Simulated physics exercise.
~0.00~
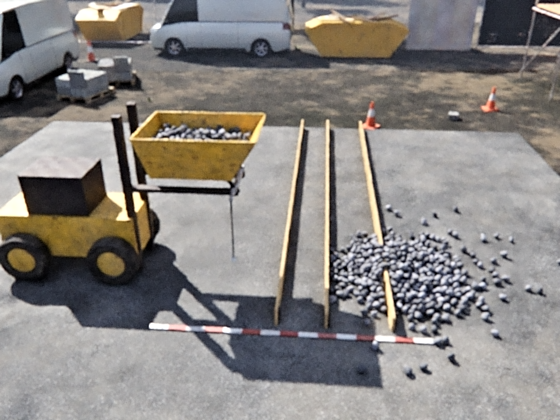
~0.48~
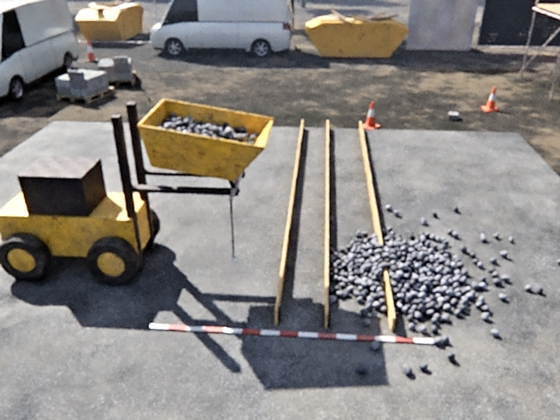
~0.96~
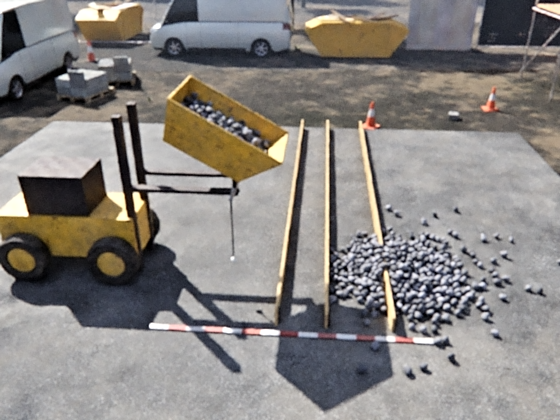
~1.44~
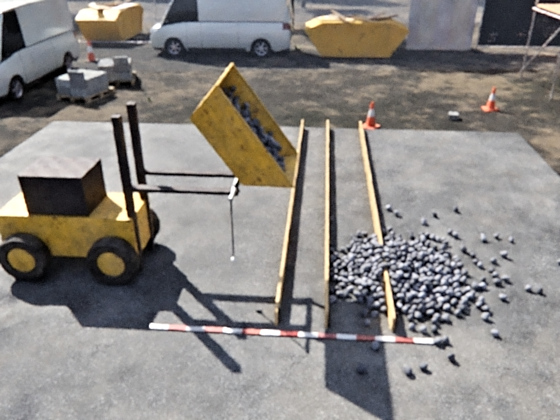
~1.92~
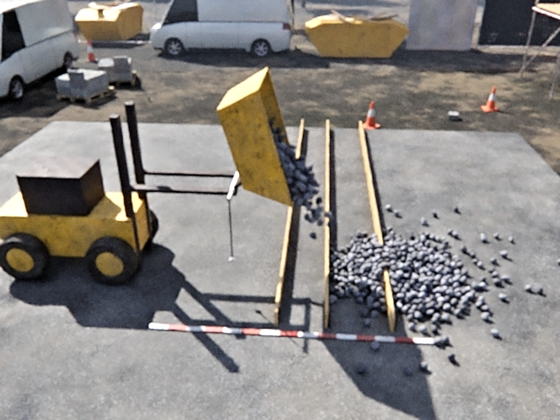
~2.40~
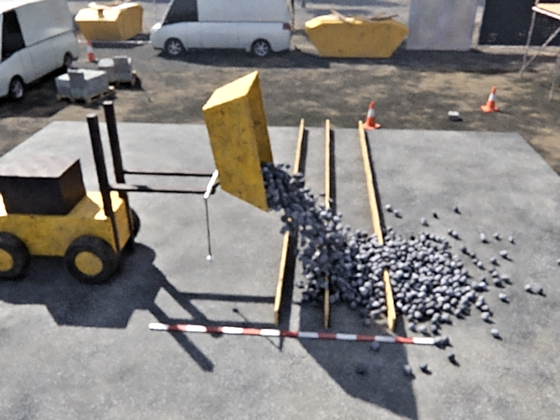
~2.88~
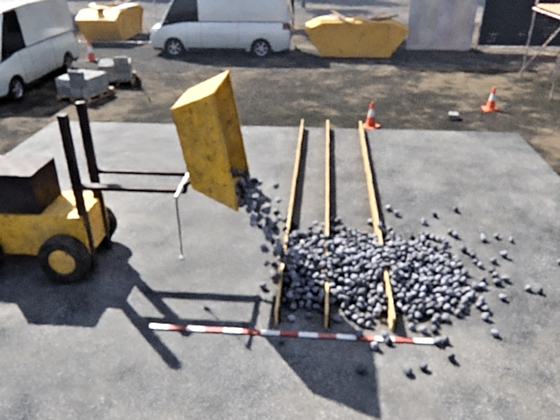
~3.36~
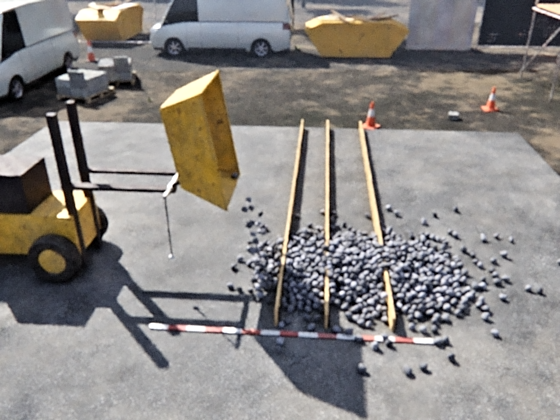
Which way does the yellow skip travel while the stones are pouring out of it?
The skip moves to the left as the forklift backs away from the planks.
